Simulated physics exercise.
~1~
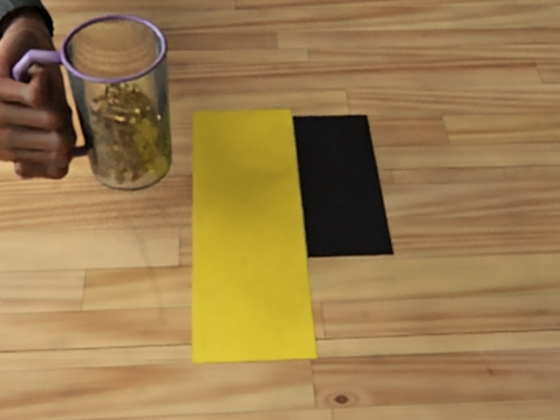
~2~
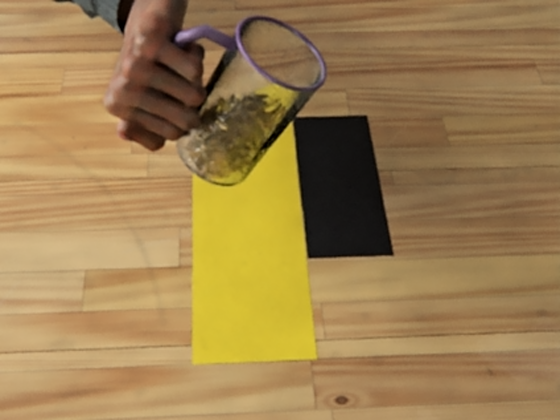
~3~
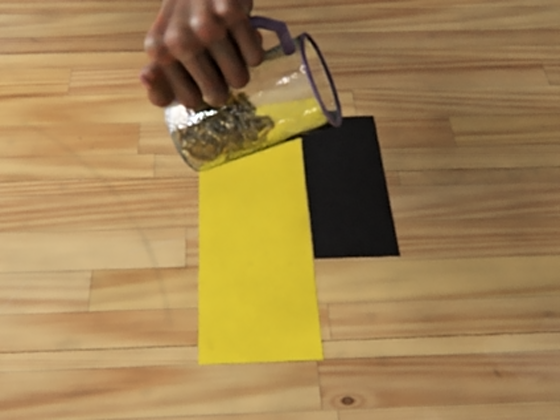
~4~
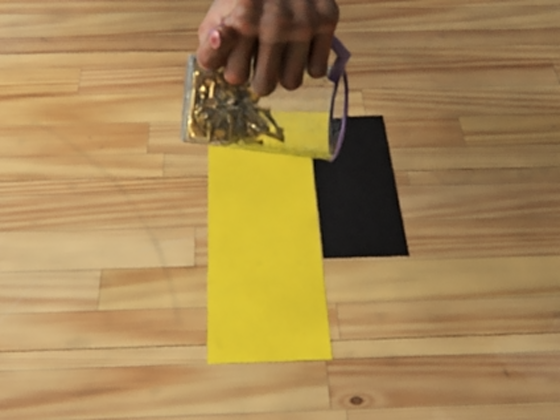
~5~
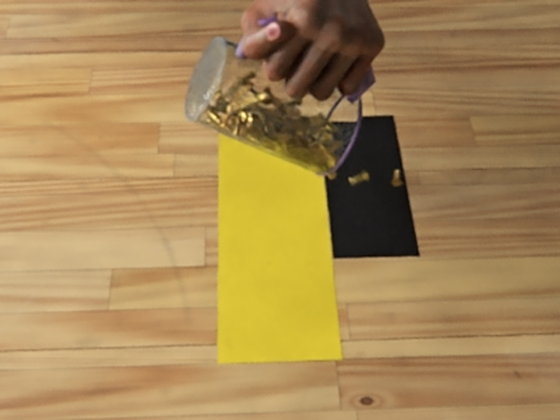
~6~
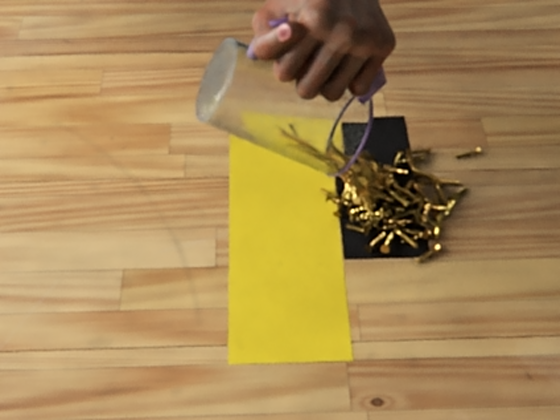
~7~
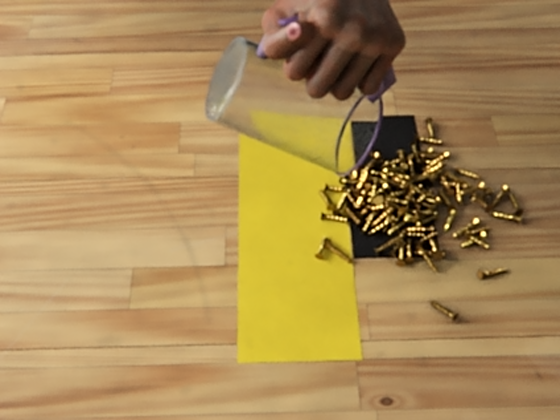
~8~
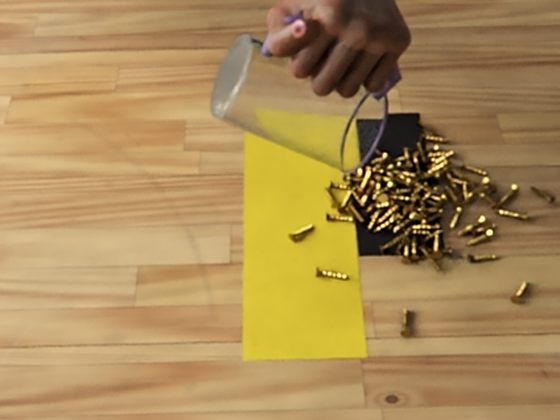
A clear cup with a purple rim and handle, partly filled with brass-coloured screws, is held by a hand at the upper left of a light wooden table, seen from above. A long yellow mat lies near the middle, with a shorter black mat against its right side. The hand carries the cup rightward over the yellow mat while tipping it toward the black one. A few screws drop out, then the rest pour in a rush and scatter. The cup ends empty and still tilted, with most screws heaped on the black mat, many on bare wood and a few on yellow.
